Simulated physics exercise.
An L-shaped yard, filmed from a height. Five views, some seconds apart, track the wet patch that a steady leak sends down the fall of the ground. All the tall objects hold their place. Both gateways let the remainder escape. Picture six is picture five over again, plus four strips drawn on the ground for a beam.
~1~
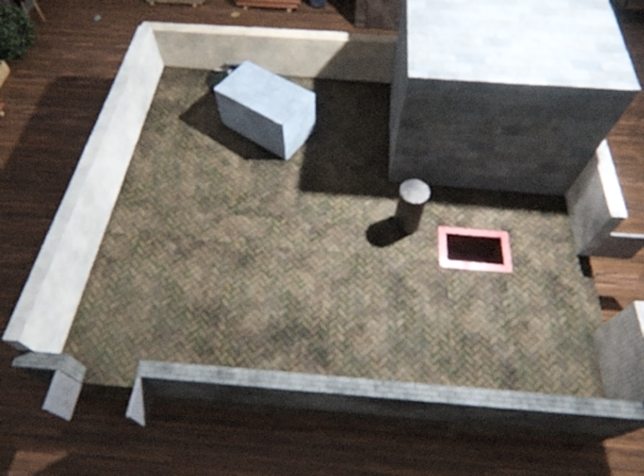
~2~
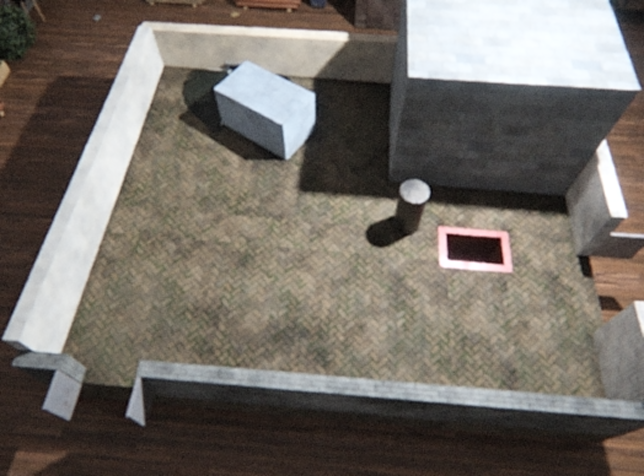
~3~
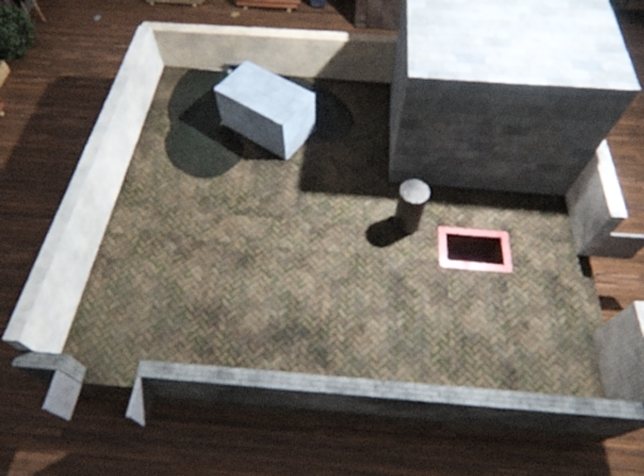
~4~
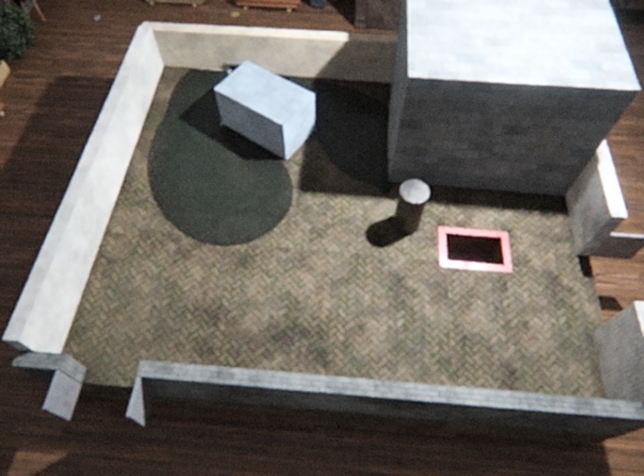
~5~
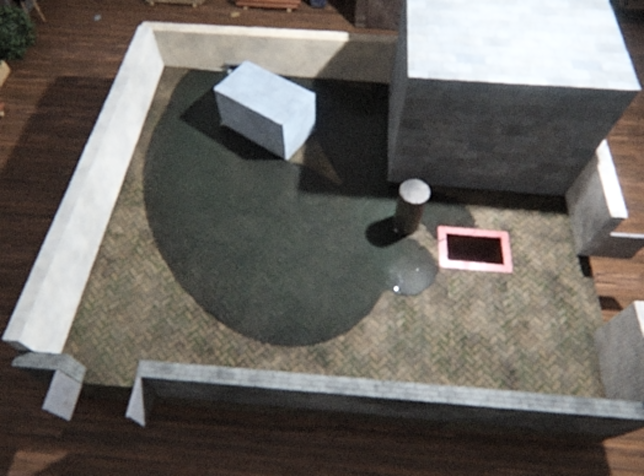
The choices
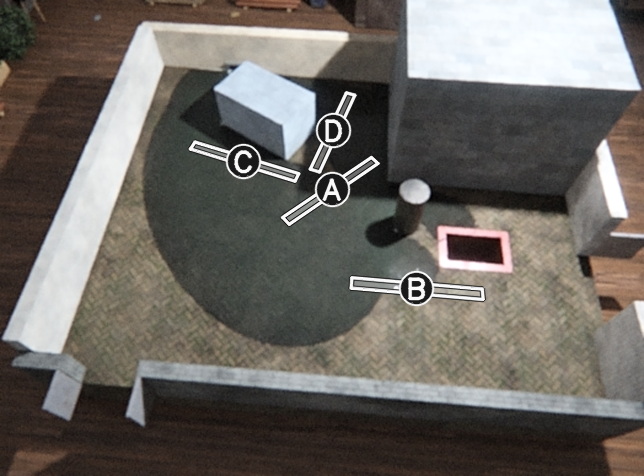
The clip shows a walled yard from above, where dark water appears around a pale box near the back wall, then spreads in a widening rounded sheet across the patterned ground, reaching around a short post near a red-framed opening.
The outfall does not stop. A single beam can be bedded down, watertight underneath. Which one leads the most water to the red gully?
Choose B.
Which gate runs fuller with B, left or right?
More leaves on the right.
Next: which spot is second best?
C.
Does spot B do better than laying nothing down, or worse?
It is better.
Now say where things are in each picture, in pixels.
In the first frame, outfall at (239, 68); red gully at (475, 249); open gate at (584, 292); open gate at (121, 371); 2 % of the ground under water, visible out to (213, 79); red gully still dry.
In the second frame, 6 % of the ground under water, visible out to (207, 124); red gully still dry.
In the third frame, 13 % of the ground under water, visible out to (217, 175); red gully still dry.
In the fourth frame, 27 % of the ground under water, visible out to (235, 240); red gully still dry.
In the fifth frame, 49 % of the ground under water, visible out to (296, 341); red gully still dry.
In white, A from (285, 220) to (374, 160); B from (351, 282) to (482, 294); C from (192, 145) to (296, 177); D from (314, 170) to (350, 94).
If A is chosen, about 5 % of the stream goes into the red gully, about 88 % out by the gates.
If B is chosen, about 32 % of the stream goes into the red gully, about 67 % out by the gates.
If C is chosen, about 12 % of the stream goes into the red gully, about 86 % out by the gates.
If D is chosen, about 8 % of the stream goes into the red gully, about 90 % out by the gates.
